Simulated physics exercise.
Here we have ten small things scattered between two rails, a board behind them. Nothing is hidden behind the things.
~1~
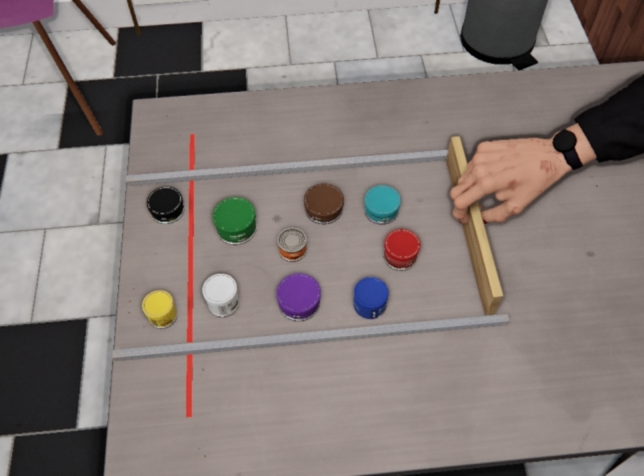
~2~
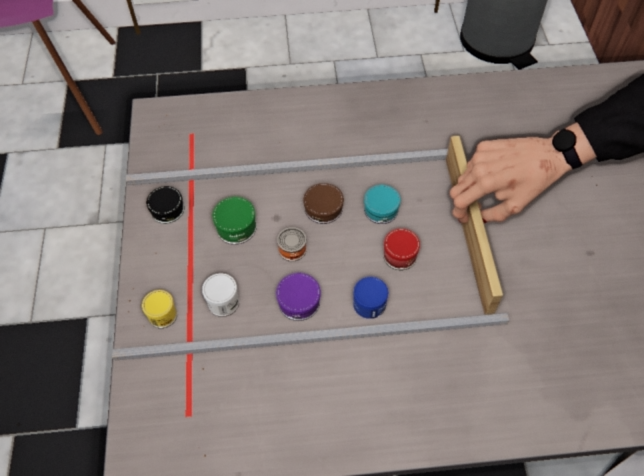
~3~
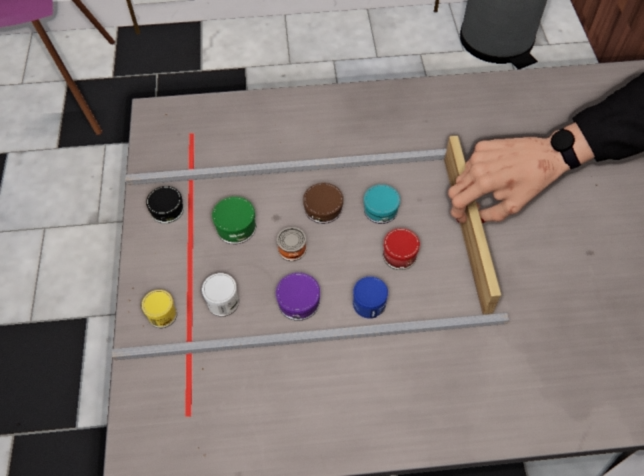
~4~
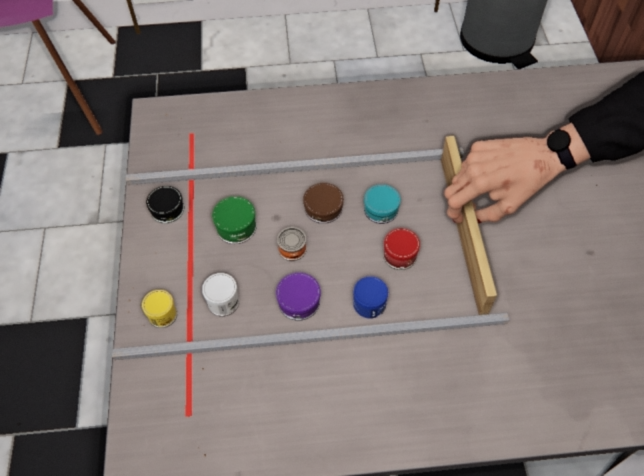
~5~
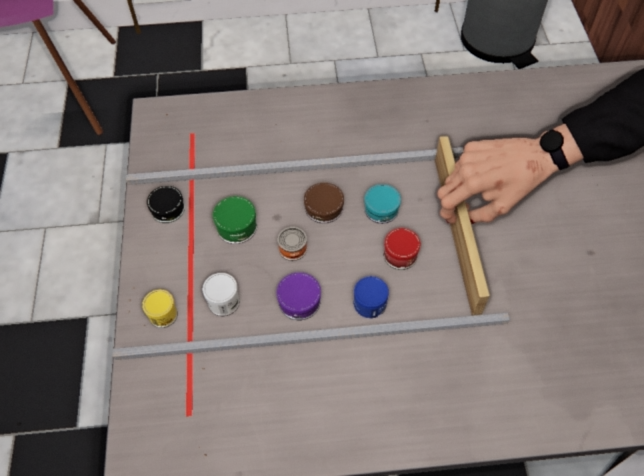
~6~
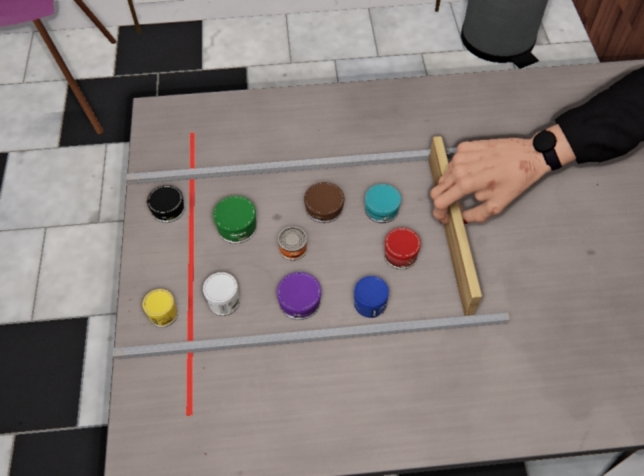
A hand gripping a wooden board slides it slightly to the left between two rails on a table, starting just beyond their right ends. The board edges a little closer to the scattered colourful tubs, which all stay still, with the black and yellow ones left of a red line.
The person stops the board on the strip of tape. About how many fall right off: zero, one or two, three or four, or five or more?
The number that fall off is one or two.
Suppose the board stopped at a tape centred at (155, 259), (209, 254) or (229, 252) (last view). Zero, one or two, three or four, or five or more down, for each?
The falls would be five or more; not one; not one.
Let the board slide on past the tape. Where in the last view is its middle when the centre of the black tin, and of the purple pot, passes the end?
Its middle is around (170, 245) and around (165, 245).
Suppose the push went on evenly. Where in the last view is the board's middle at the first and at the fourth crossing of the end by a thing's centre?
Near (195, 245) and (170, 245).
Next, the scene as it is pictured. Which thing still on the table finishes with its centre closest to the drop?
It is the yellow tin.
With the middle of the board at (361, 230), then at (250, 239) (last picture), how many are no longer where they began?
4 and 9.
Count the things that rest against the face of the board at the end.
5 of them.
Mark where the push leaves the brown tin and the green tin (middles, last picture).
First (172, 192), then (140, 243).
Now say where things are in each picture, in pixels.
The first frame shows yellow tin (160, 310); black tin (166, 205); white pot (222, 296); board (472, 222); tape (191, 257).
The second frame shows black tin (166, 205); purple pot (299, 297).
The third frame shows white pot (221, 295); blue tub (370, 298).
The fourth frame shows yellow tin (160, 309); red tin (401, 249).
The fifth frame shows black tin (166, 204); green tin (235, 220).
The sixth frame shows yellow tin (161, 308); black tin (166, 204); white pot (222, 294); board (453, 222); tape (191, 256).
Soon after, none off yet; yellow tin at rest near (161, 308); black tin at rest near (166, 204); white pot at rest near (222, 294).
Then, none off yet; yellow tin at rest near (159, 309); black tin at rest near (166, 204); white pot moved about its own width near (185, 290).
At rest, the number that fall off is one or two; fallen, white pot.
